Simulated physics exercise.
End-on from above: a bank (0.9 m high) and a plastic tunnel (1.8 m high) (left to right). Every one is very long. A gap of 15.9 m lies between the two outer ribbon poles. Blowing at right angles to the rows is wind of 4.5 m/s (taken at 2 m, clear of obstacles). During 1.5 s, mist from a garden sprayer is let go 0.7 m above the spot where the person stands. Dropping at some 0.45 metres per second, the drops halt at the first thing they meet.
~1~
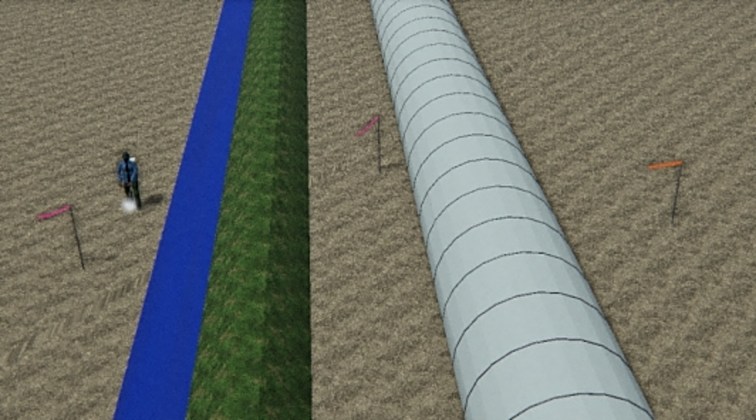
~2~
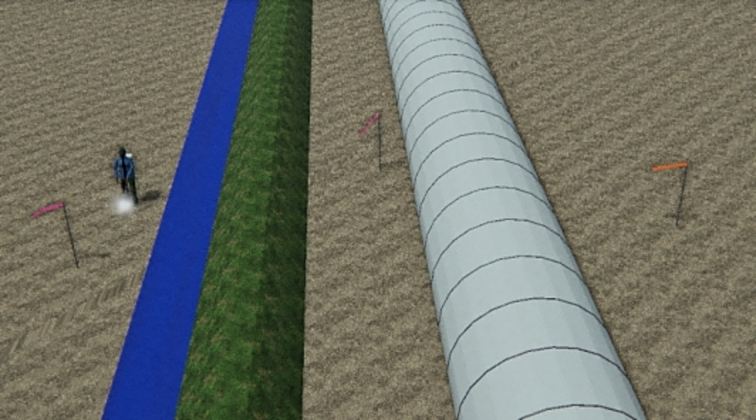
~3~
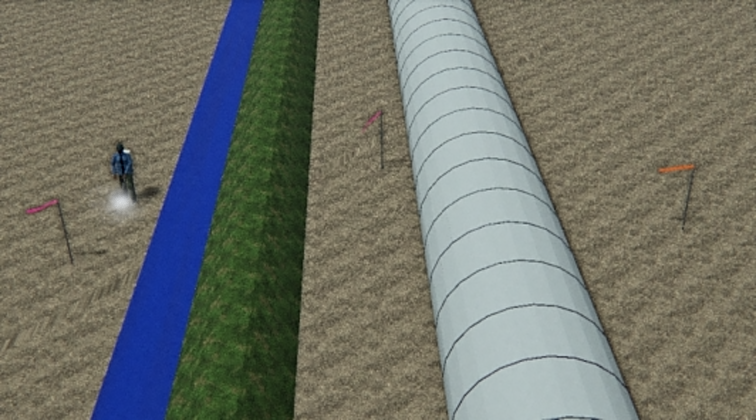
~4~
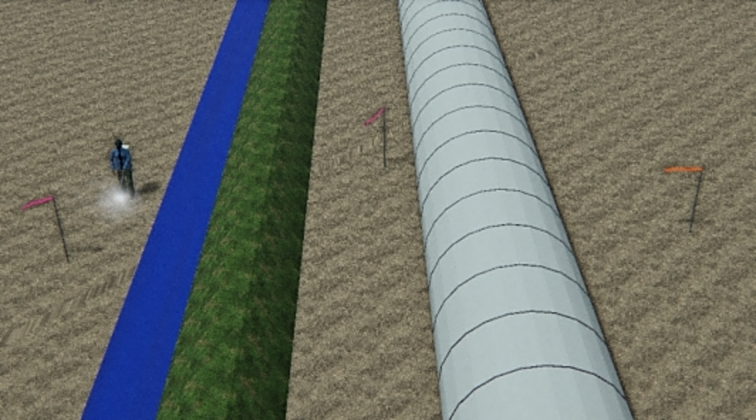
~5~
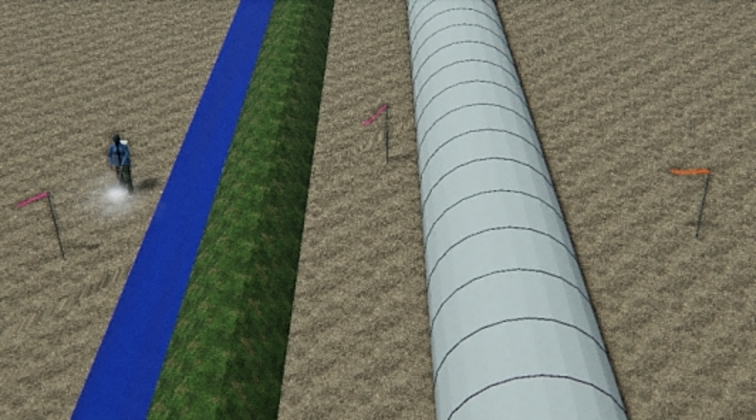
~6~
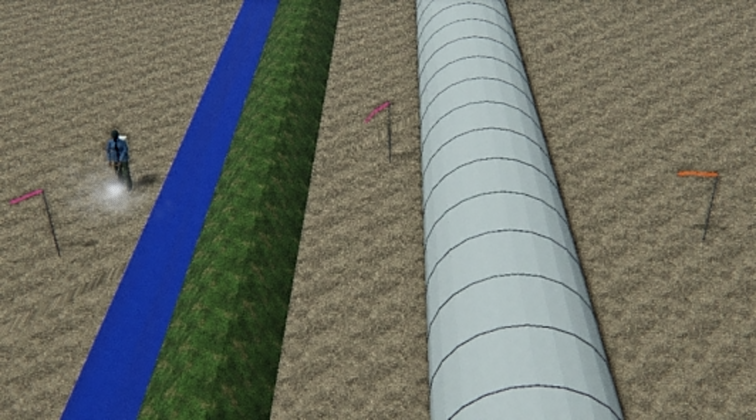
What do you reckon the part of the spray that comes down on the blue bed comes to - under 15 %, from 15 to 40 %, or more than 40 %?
Roughly less than 15 %, I reckon.
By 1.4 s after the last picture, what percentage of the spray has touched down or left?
I'd put it close to 55 %.
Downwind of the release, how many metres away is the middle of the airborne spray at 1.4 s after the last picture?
About 0.5 m.
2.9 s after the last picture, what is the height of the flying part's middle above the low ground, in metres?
Middle height: Approx. 0.8 m.
Then, 1.4 s after the last picture, 57 % is no longer flying here, and 2 % lies on the blue bed; the middle of what still flies is 0.6 m above the low ground, near (88, 191).
Then, 2.9 s after the last picture, 78 % is no longer flying here, and 4 % lies on the blue bed; the middle of what still flies is 0.7 m above the low ground, near (5, 184).
Then, 6.9 s after the last picture, 95 % is no longer flying here, and 5 % lies on the blue bed.
Then, 18.9 s after the last picture, 100 % is no longer flying here, and 5 % lies on the blue bed.
Then, 43.9 s after the last picture, 100 % is no longer flying here, and 5 % lies on the blue bed.
